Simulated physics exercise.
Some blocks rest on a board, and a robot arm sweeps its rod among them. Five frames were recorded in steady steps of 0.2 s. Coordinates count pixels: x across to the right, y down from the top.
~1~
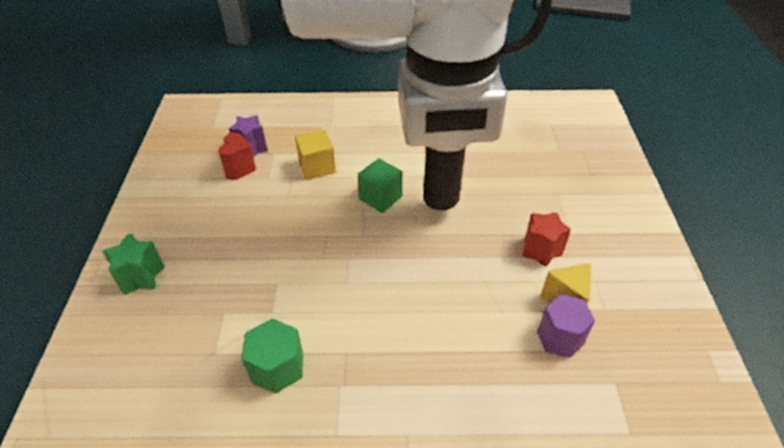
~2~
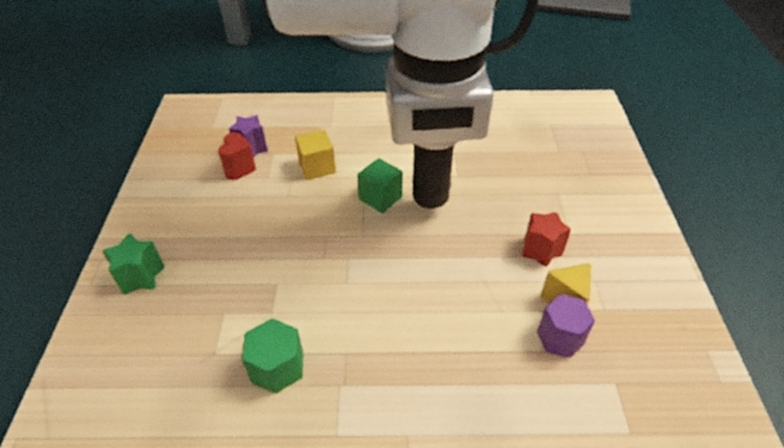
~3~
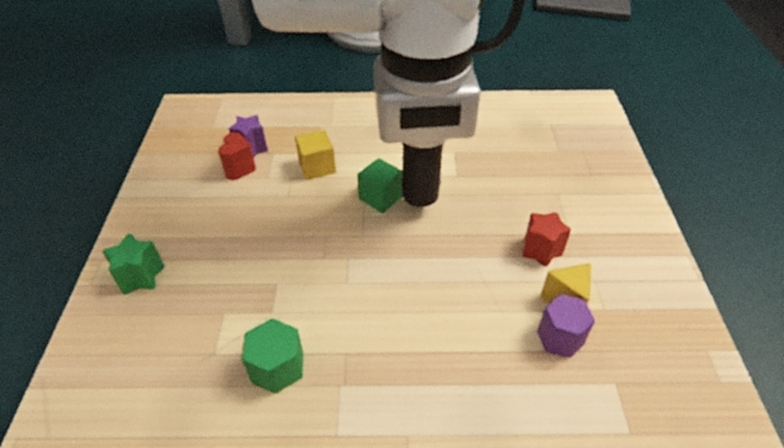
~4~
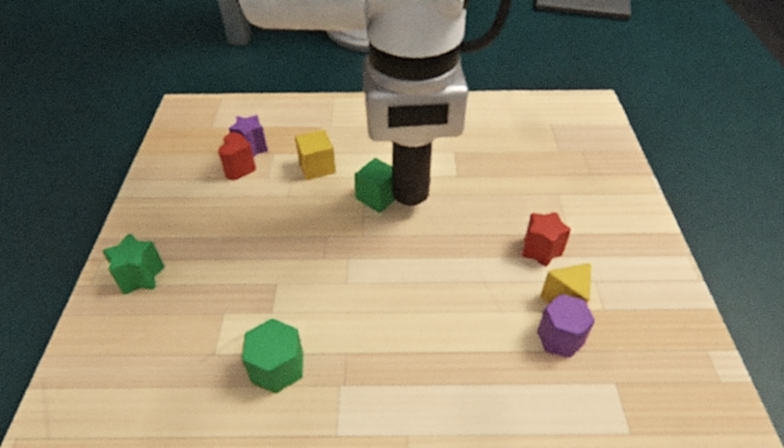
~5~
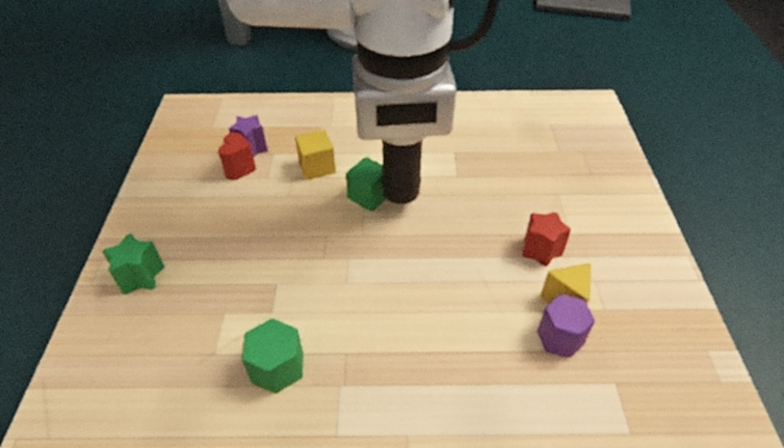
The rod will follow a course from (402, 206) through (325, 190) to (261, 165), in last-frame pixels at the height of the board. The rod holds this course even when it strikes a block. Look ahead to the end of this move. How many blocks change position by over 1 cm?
Count: 3 or more.
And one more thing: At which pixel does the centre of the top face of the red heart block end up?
So, by the moment the path ends, you'll find the top centre of the red heart block at (191, 139).
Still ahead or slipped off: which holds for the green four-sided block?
It stays on the rod's front.
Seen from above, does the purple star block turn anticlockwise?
I believe not.
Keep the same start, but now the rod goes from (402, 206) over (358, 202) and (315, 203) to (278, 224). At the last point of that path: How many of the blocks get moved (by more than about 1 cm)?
My best guess is that a pair of blocks move over 1 cm.
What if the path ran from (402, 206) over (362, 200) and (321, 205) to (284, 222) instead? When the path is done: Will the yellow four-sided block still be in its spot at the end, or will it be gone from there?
Moved.
What follows on the original path. One third of the way, rod (348, 183); yellow four-sided block (306, 136); green four-sided block (315, 160).
Two thirds of the way, rod (298, 169); yellow four-sided block (293, 128), turned 35° clockwise; green four-sided block (265, 148).
At the end, rod (258, 152); red heart block (191, 139), turned 40° anticlockwise; purple star block (235, 116), turned 65° clockwise; yellow four-sided block (292, 127), turned 45° clockwise; green four-sided block (223, 136), turned 30° anticlockwise.
